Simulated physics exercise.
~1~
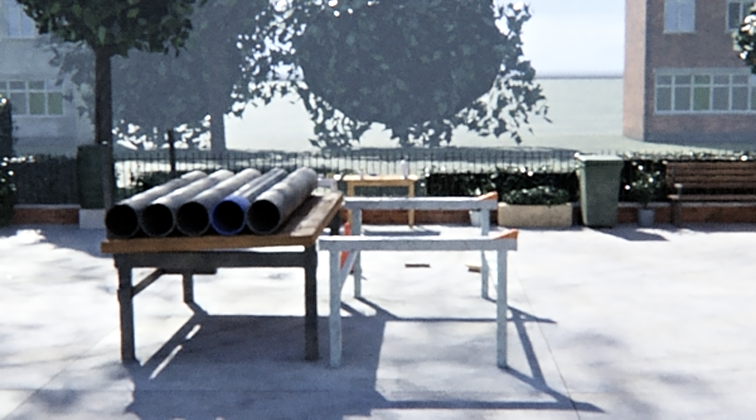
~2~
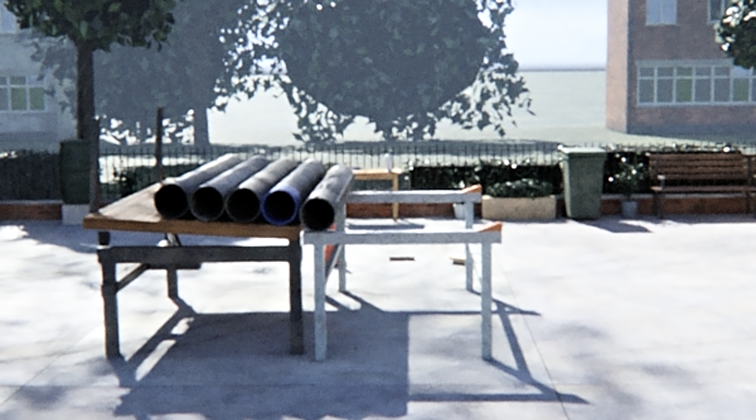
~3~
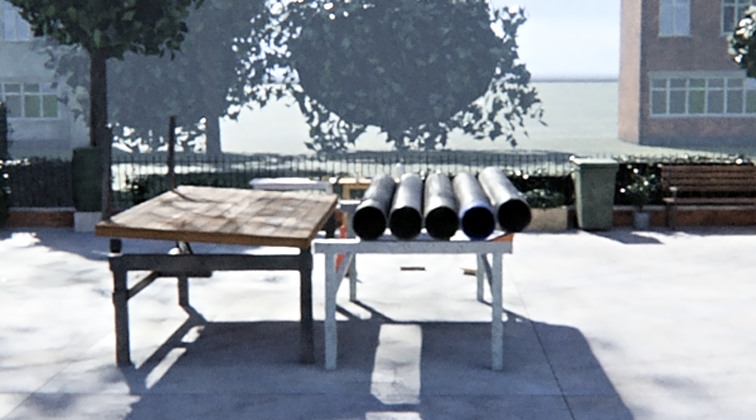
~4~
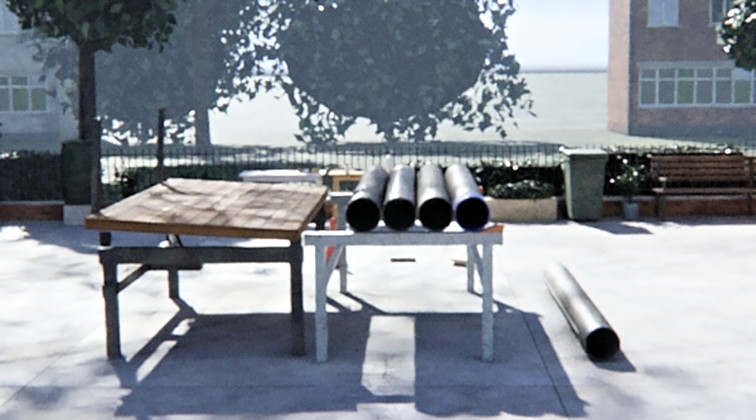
A wooden table tips, five pipes roll right onto a rack, and one falls off.
